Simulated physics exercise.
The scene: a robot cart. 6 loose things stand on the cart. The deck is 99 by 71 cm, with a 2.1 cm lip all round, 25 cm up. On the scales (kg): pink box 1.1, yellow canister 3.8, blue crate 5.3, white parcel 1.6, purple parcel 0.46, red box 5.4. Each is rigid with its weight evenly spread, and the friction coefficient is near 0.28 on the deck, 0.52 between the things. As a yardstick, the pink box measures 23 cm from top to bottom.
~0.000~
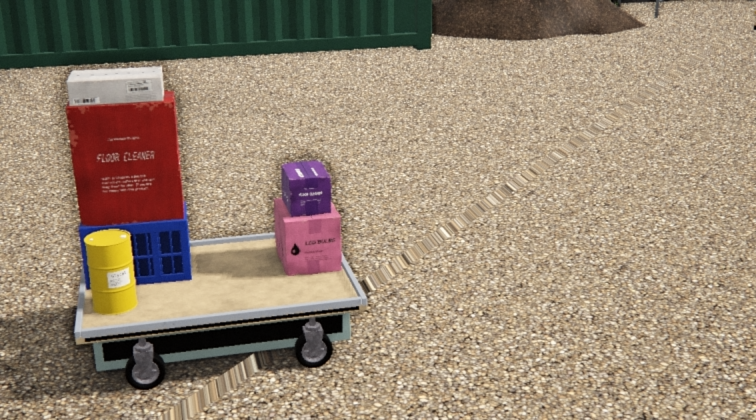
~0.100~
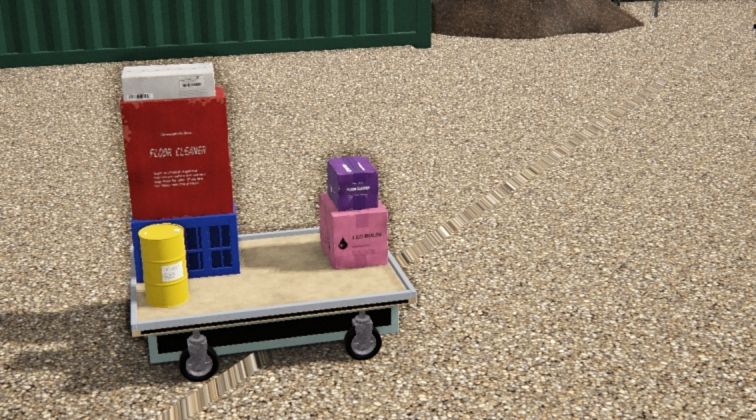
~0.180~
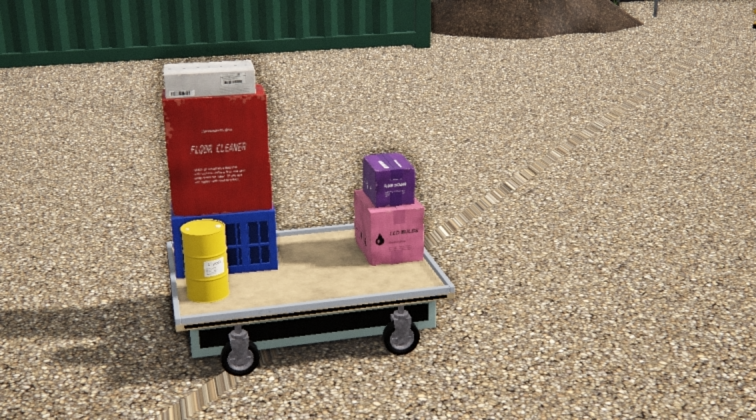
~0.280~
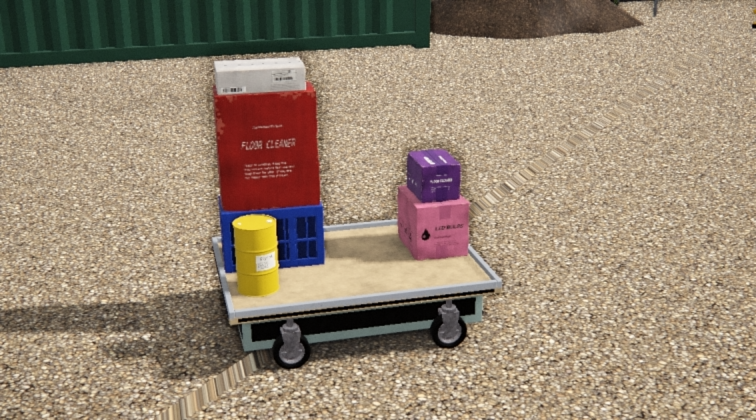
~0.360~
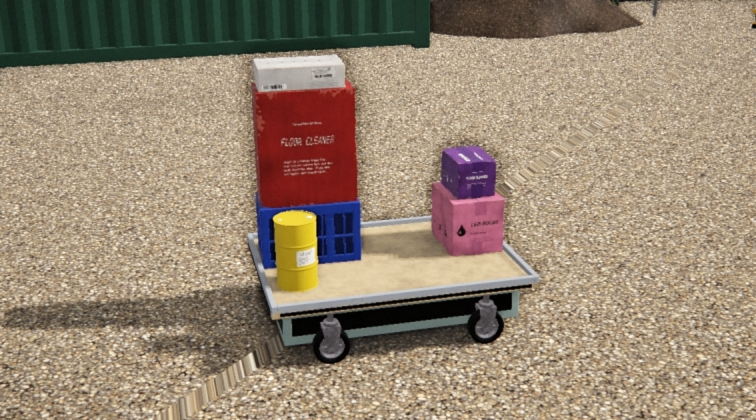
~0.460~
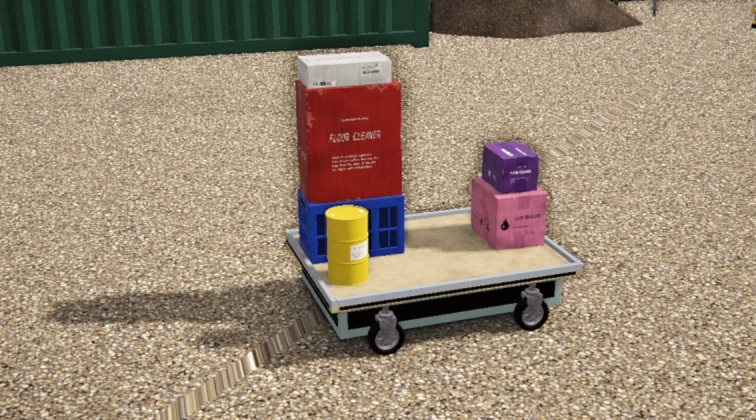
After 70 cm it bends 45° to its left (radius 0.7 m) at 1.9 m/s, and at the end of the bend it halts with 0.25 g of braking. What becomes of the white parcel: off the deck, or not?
The white parcel remains on the deck.
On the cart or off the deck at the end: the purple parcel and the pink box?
The purple parcel finishes off the deck; the pink box is still on the cart.
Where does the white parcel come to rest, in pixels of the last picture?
Around (540, 25).
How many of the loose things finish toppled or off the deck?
2 of them.
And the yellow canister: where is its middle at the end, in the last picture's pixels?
Around (587, 145).
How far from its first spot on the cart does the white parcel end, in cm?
Some 12 cm.
After 0.66 s, 125 cm covered, turned 33°; white parcel slid 5 cm near (421, 62); pink box leaning 11°; purple parcel leaning 10°.
After 0.86 s, 163 cm covered, turned 45°; purple parcel now off the deck; white parcel leaning 3° near (482, 49); yellow canister leaning 14°.
After 1.06 s, 194 cm covered, turned 45°; white parcel slid 13 cm near (512, 38); yellow canister leaning 30°; pink box slid 15 cm.
After 1.36 s, 222 cm covered, turned 45°; white parcel slid 12 cm near (533, 27); yellow canister on its side; pink box slid 14 cm.
At rest (2.3 s), off the deck, purple parcel; tipped over on the cart, yellow canister; not toppled but over 10 cm from the start, blue crate, white parcel and red box; the last one in place, give or take 10 cm. In the last view, white parcel near (540, 25).
